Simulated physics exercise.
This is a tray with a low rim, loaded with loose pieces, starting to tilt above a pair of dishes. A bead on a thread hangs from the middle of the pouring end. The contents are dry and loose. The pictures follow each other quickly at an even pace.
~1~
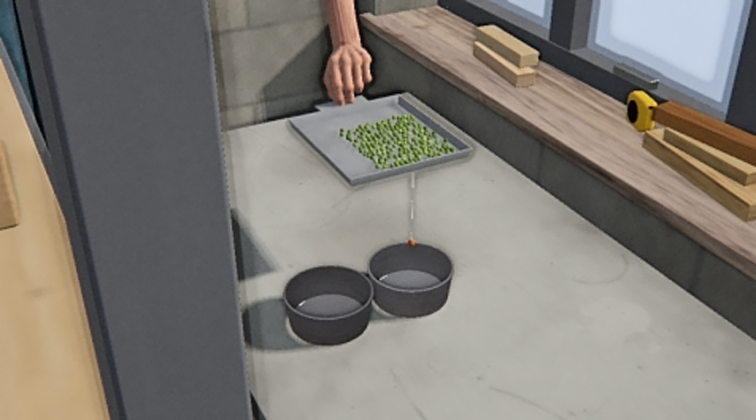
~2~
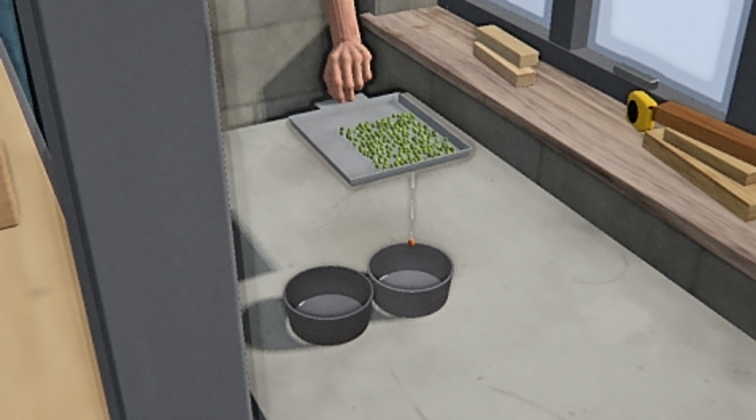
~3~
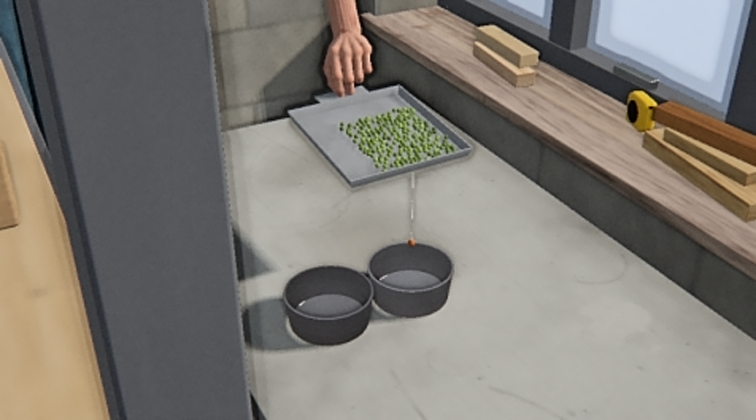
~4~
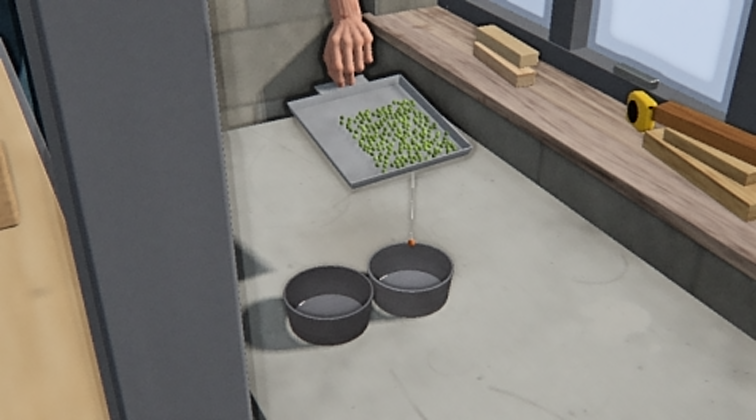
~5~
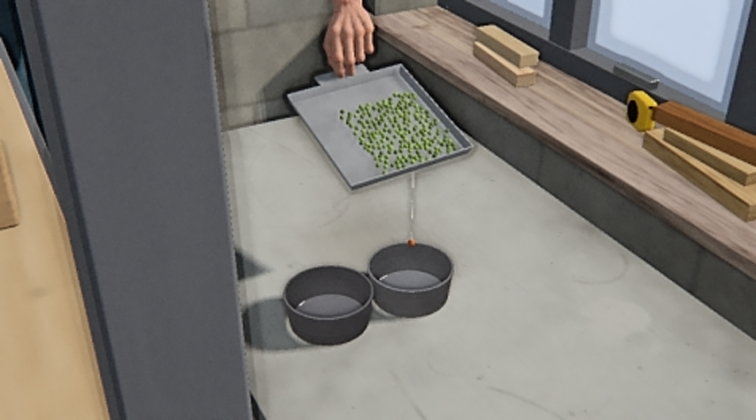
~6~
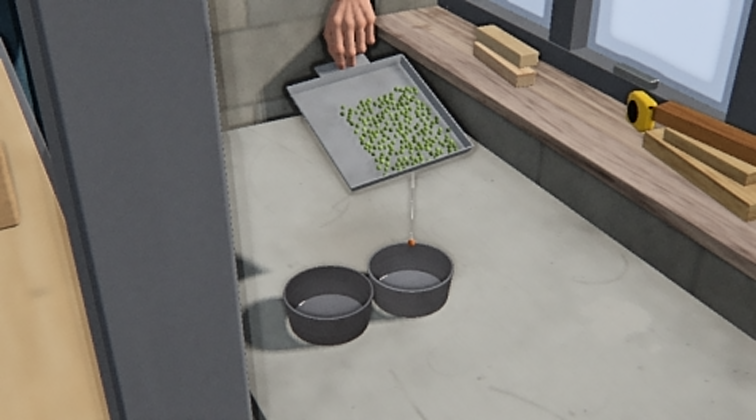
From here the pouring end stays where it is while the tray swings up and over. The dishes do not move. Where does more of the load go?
Fuller: The right-hand dish.
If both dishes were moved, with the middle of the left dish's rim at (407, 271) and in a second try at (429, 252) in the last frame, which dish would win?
In turn: The left one; the dish on the left.
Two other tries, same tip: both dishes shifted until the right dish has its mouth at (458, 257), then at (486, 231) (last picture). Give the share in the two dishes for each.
Near 100 % and 40 %.
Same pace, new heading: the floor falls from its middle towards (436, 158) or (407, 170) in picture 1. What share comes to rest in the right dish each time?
Near 0 % and 60 %.
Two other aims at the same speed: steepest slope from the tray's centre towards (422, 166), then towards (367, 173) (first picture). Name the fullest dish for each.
First right, then the left dish.
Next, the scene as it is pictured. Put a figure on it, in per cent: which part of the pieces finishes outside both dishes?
It comes to 10 per cent or so.
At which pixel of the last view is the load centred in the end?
Near (397, 295).
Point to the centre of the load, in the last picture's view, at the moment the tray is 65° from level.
Roughly at (395, 171).
Soon after the last picture, tray tipped steeply; most on the tray; a stray few in the left dish; a stray few in the right dish; a small part in the air.
A little later, tray tipped past a quarter turn; a stray few on the tray; about a quarter in the left dish; about half in the right dish; a small part outside both; about a quarter in the air.
Later still, tray tipped past a quarter turn; about a quarter in the left dish; about two thirds in the right dish; a small part outside both.
At rest, tray tipped past a quarter turn; about a quarter in the left dish; about two thirds in the right dish; a small part outside both.
